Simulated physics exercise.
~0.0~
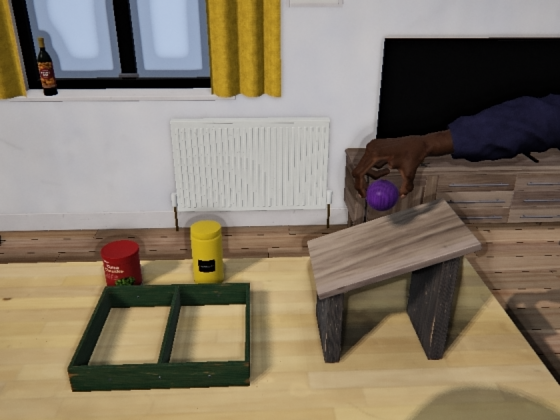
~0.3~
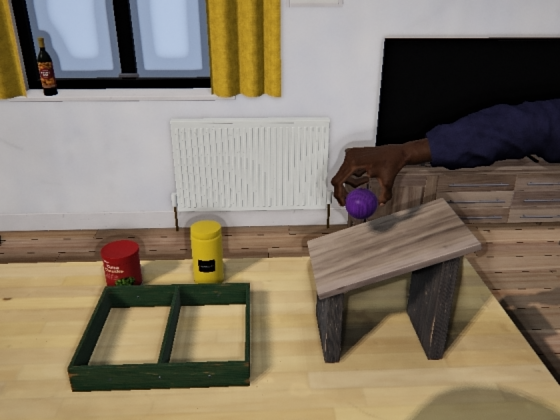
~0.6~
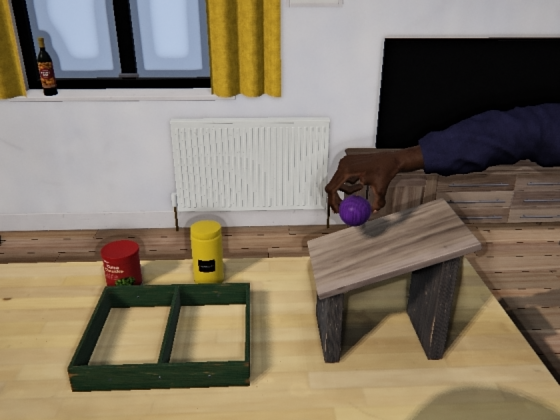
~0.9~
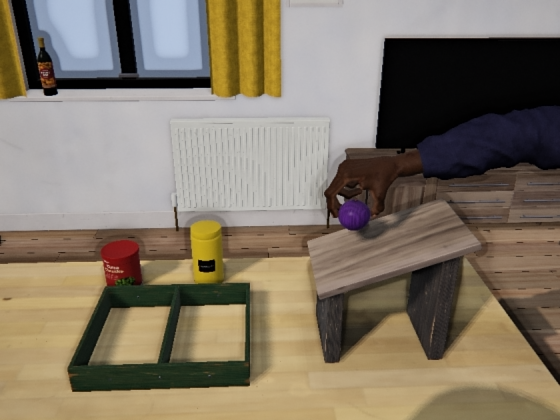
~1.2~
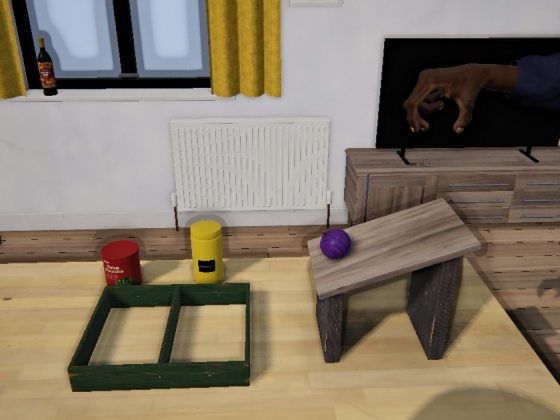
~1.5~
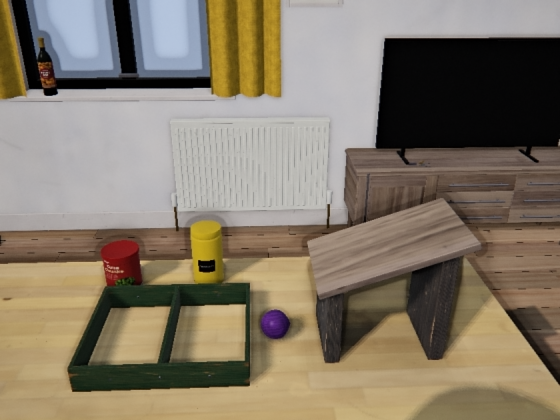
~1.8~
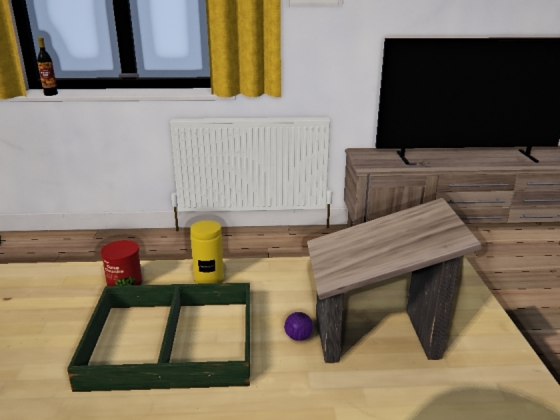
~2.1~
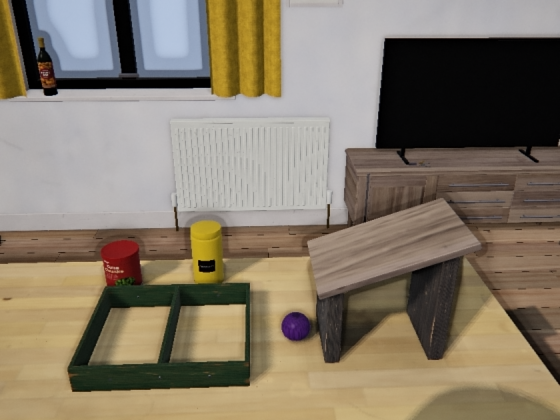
Hand releasing a purple ball on a sloping wooden board, the ball rolling down left and settling between board and green tray.
